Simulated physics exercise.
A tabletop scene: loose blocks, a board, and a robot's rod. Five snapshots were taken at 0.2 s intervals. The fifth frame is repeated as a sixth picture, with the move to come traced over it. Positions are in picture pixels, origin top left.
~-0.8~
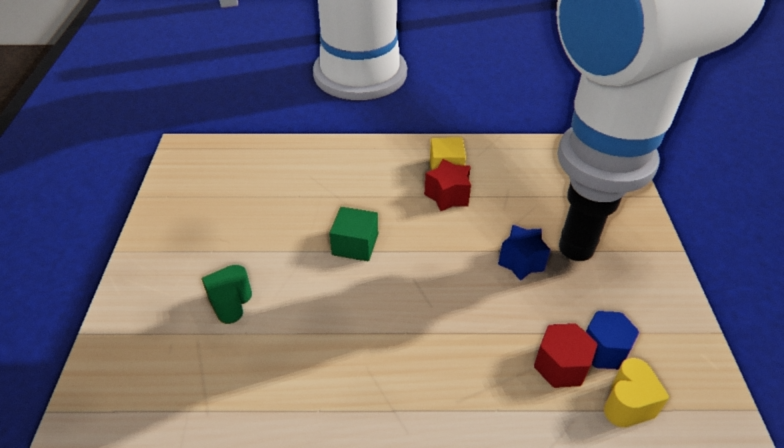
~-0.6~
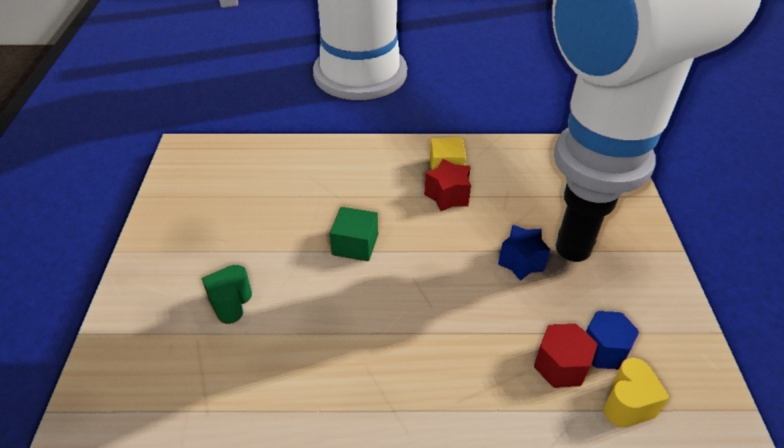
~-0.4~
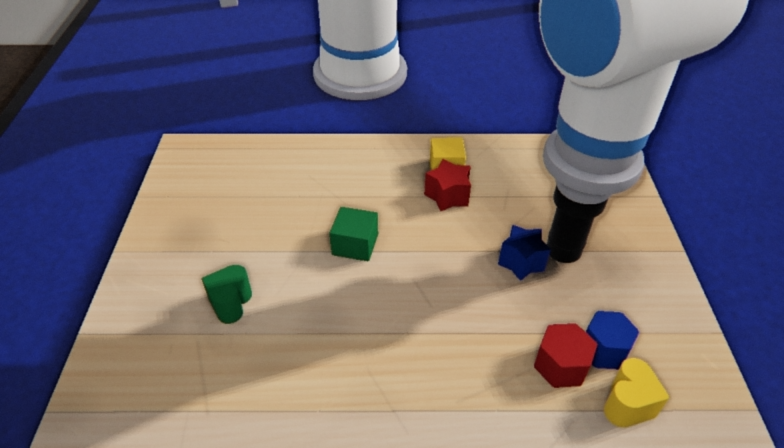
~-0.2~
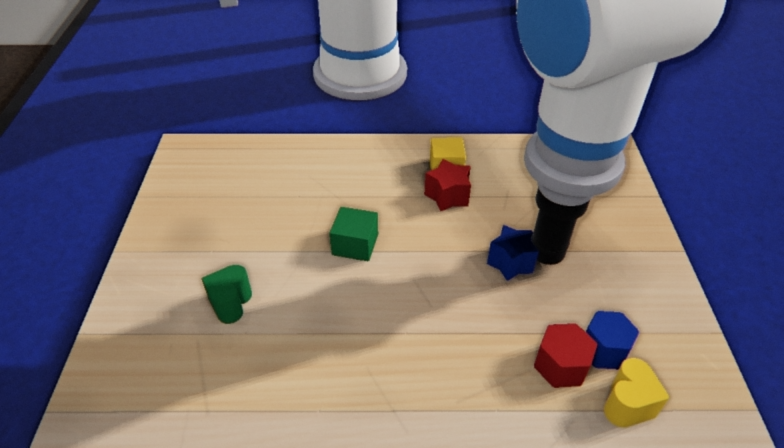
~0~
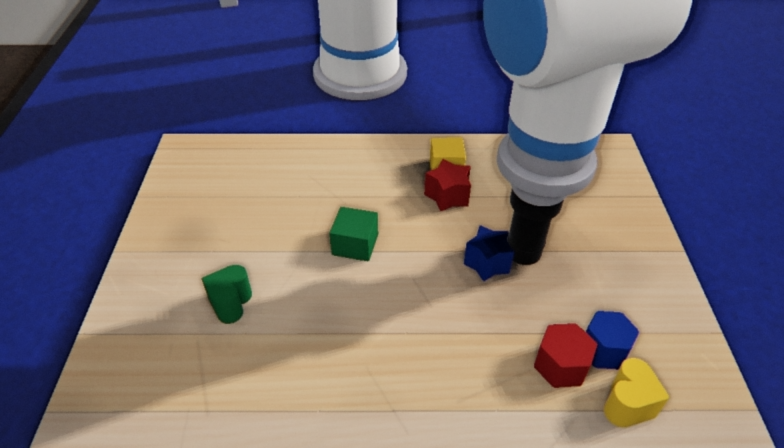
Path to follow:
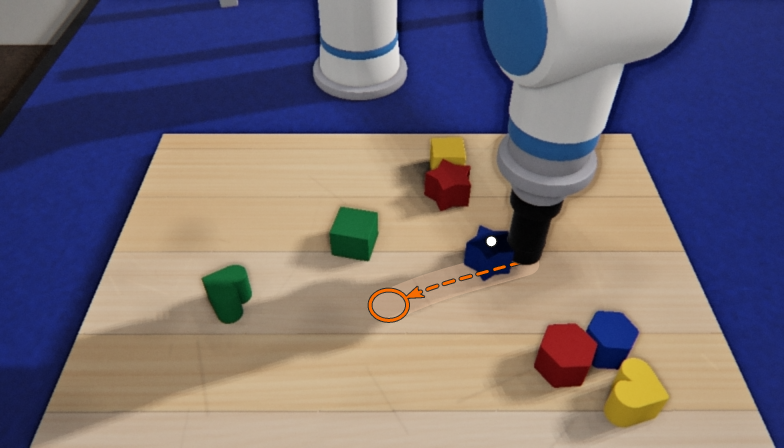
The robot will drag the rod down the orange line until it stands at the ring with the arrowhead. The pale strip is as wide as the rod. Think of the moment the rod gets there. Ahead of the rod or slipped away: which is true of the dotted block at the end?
My prediction: No longer in front.
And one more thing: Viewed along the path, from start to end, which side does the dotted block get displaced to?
Rightward.
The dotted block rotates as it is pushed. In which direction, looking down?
From above, it looks like the dotted block goes clockwise.
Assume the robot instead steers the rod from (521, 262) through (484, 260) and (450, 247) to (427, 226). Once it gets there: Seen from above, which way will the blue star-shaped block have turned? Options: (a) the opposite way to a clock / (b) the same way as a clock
a (the opposite way to a clock)
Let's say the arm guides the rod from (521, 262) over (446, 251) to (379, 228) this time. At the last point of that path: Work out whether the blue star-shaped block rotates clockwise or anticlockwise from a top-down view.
Counterclockwise from above.
Path on the board, from (521, 262) via (478, 274) and (433, 287), ending at (389, 305); the dot is on the blue star-shaped block.
What follows on the original path. One third of the way, rod (479, 265); blue star-shaped block (444, 250).
Two thirds of the way, rod (433, 279); blue star-shaped block (400, 255), turned 25° clockwise.
At the end, rod (389, 296); green square piece in place; blue star-shaped block (376, 256), turned 70° clockwise.
